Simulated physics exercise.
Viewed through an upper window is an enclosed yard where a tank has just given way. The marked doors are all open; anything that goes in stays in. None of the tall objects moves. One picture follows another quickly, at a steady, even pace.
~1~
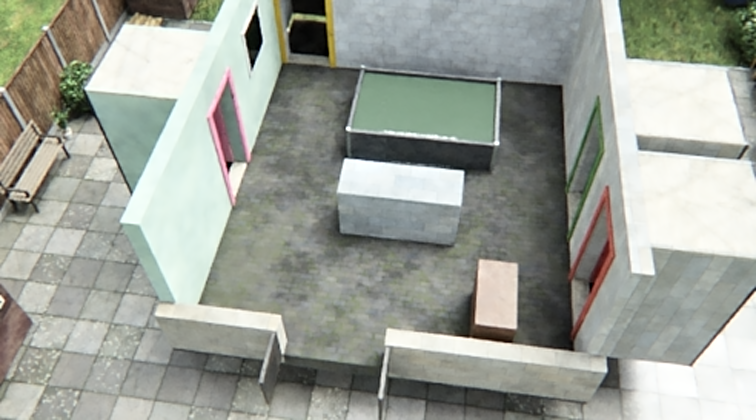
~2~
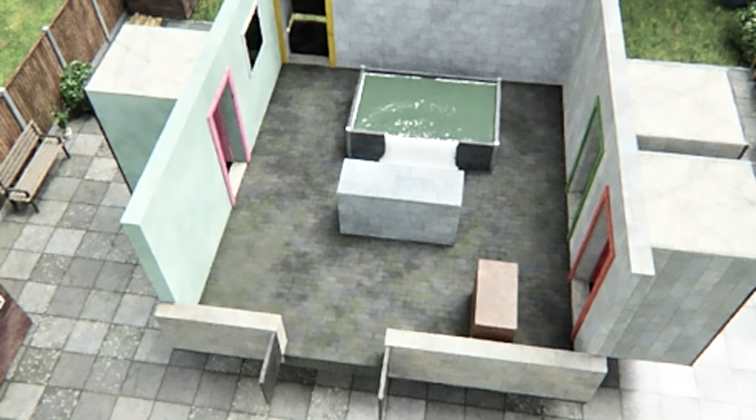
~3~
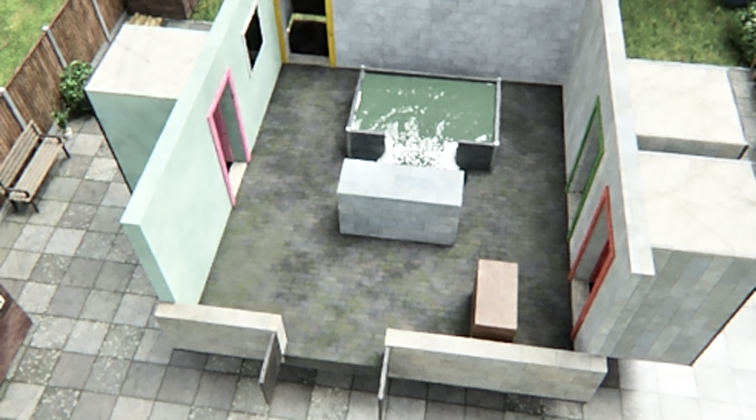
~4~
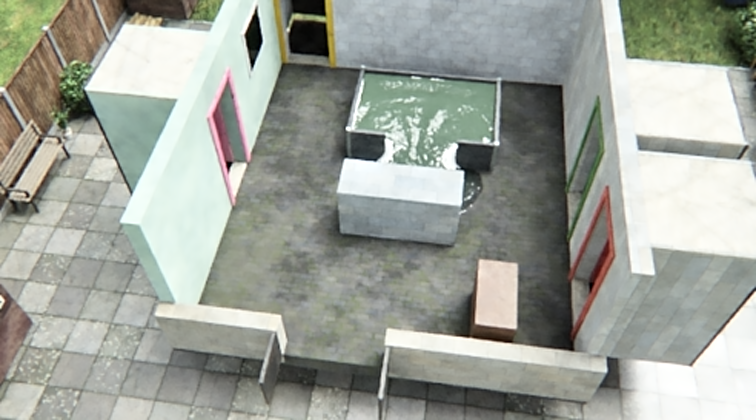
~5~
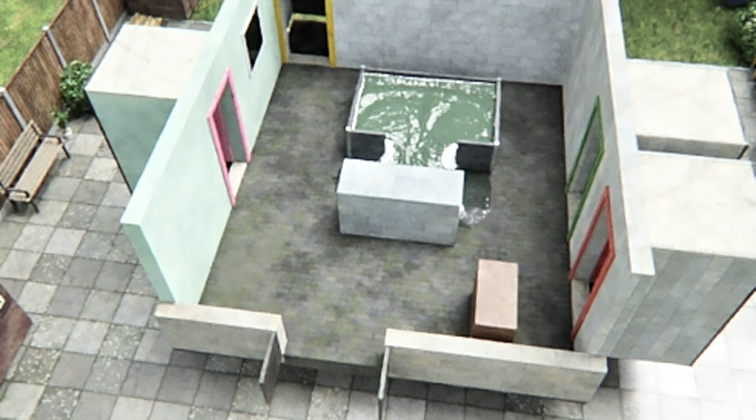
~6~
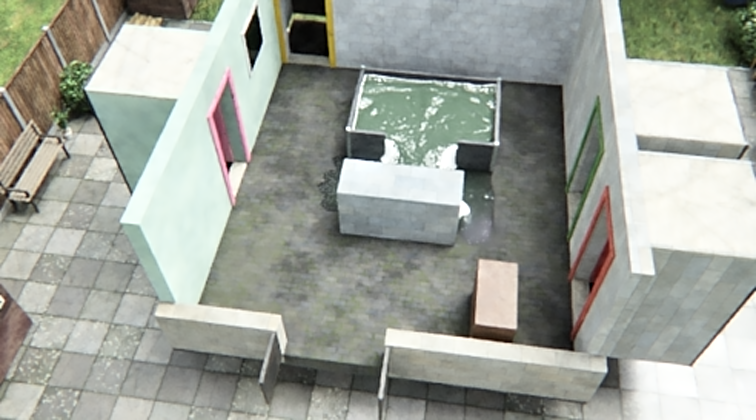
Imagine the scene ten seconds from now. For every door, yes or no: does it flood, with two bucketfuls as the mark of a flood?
Red door: No, green door: Yes, pink door: Yes, yellow door: Yes.
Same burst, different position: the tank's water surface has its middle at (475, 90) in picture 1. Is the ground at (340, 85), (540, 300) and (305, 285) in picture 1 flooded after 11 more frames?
As listed: Untouched, reached, untouched.
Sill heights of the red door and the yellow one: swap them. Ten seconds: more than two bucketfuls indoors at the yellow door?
I reckon yellow door doesn't reach the mark.
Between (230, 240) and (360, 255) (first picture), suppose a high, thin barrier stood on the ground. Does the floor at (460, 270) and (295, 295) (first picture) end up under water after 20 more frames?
Taking the points in order, the first is high and dry and the second is high and dry.
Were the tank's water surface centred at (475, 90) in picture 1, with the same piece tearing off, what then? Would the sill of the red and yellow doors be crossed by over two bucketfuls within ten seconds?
Briefly, red ends up above while yellow ends up above.
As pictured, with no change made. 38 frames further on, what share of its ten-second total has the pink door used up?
By then roughly 80 percent of the ten-second total is in.
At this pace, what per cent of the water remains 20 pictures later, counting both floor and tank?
About 90 %.
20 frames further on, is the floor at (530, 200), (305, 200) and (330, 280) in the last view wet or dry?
Result, as listed: Wetted / wetted / not wetted.
A moment on, water covers 20 % of the floor; the red door not reached, the green door not reached, the pink door not reached, the yellow door not reached.
Next, water covers 40 % of the floor; the red door wet at the sill, nothing in, the green door over two buckets in, the pink door over two buckets in, the yellow door not reached.
Then, water covers 60 % of the floor; the red door wet at the sill, nothing in, the green door far over two buckets in, the pink door far over two buckets in, the yellow door under two buckets in.
Later, water covers 80 % of the floor; the red door wet at the sill, nothing in, the green door far over two buckets in, the pink door far over two buckets in, the yellow door over two buckets in.
In the end, water covers 95 % of the floor; the red door wet at the sill, nothing in, the green door far over two buckets in, the pink door far over two buckets in, the yellow door far over two buckets in.
